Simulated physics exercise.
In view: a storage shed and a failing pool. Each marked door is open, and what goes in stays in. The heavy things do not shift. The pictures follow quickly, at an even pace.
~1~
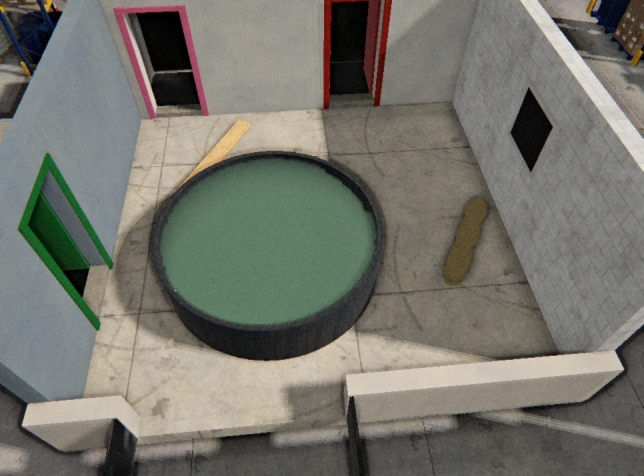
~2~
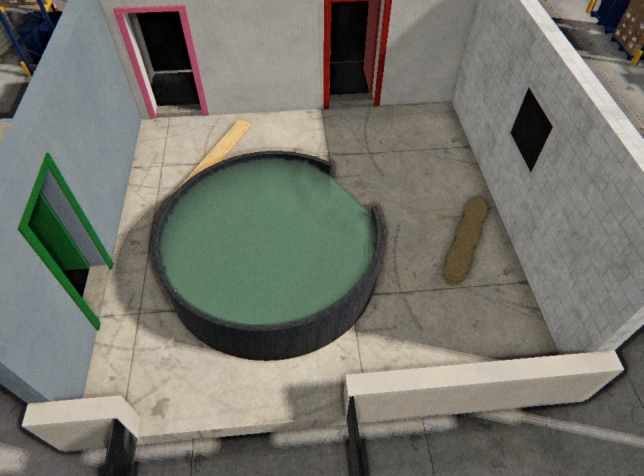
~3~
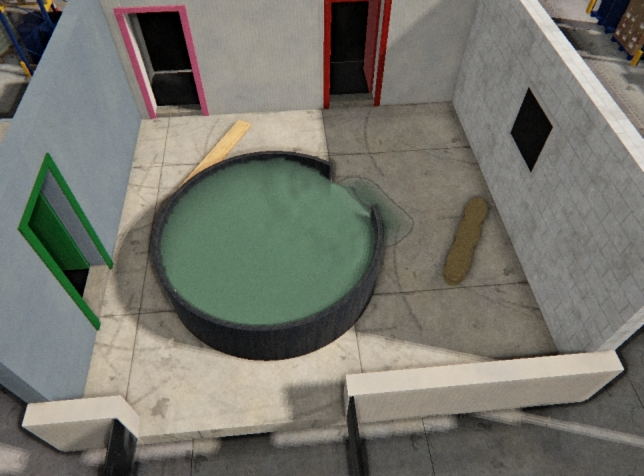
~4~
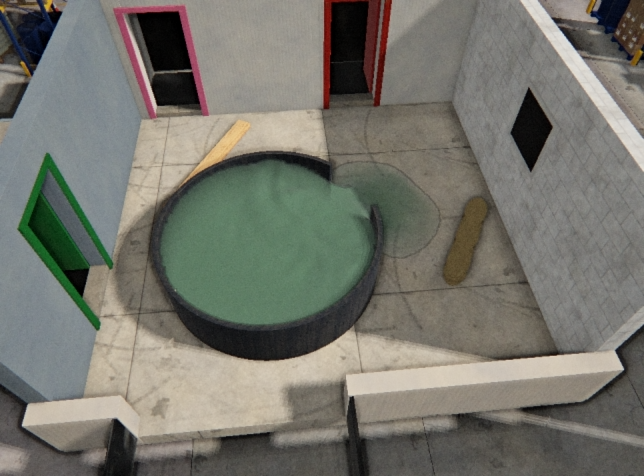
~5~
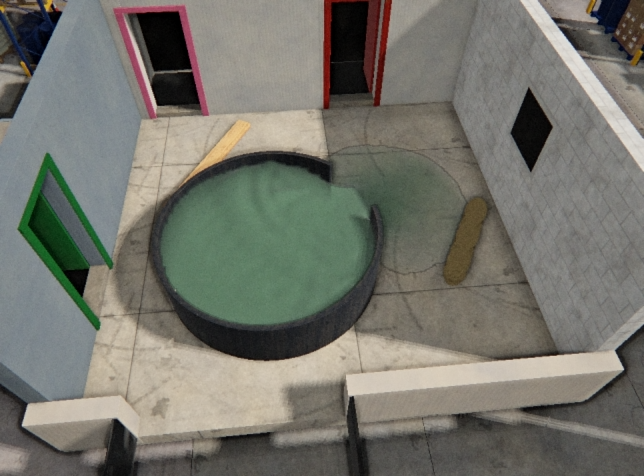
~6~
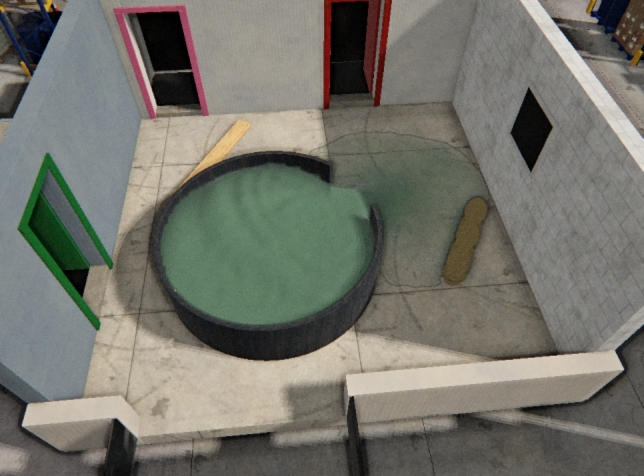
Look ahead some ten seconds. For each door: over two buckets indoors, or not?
One by one: The red door takes more than that; the pink door takes more than that; the green door stays under that.
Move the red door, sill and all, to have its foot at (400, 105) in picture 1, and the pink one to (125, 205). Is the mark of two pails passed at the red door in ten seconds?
One by one: The red one floods.
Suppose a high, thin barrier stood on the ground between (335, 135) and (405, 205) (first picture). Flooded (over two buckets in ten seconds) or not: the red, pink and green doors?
Then: The red one lets less in; the pink one lets more in; the green one takes less.
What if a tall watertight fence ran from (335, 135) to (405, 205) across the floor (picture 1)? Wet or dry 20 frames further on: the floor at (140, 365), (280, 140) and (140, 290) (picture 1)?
One after the other: Clear, under water, no water.
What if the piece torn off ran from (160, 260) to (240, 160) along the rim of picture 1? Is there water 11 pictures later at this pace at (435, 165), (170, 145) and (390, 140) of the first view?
In turn: Not flooded, awash, clear.
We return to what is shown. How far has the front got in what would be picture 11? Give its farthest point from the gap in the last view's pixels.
I would point to (449, 104).
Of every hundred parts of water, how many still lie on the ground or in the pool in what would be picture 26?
About 100 per cent.
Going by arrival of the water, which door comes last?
Last comes the one in green.
A moment on, water covers 30 % of the floor; the red door wet at the sill, nothing in, the pink door not reached, the green door not reached.
Next, water covers 40 % of the floor; the red door under two buckets in, the pink door not reached, the green door not reached.
Then, water covers 60 % of the floor; the red door over two buckets in, the pink door not reached, the green door not reached.
Later, water covers 95 % of the floor; the red door far over two buckets in, the pink door under two buckets in, the green door wet at the sill, nothing in.
In the end, water covers 95 % of the floor; the red door far over two buckets in, the pink door over two buckets in, the green door wet at the sill, nothing in.
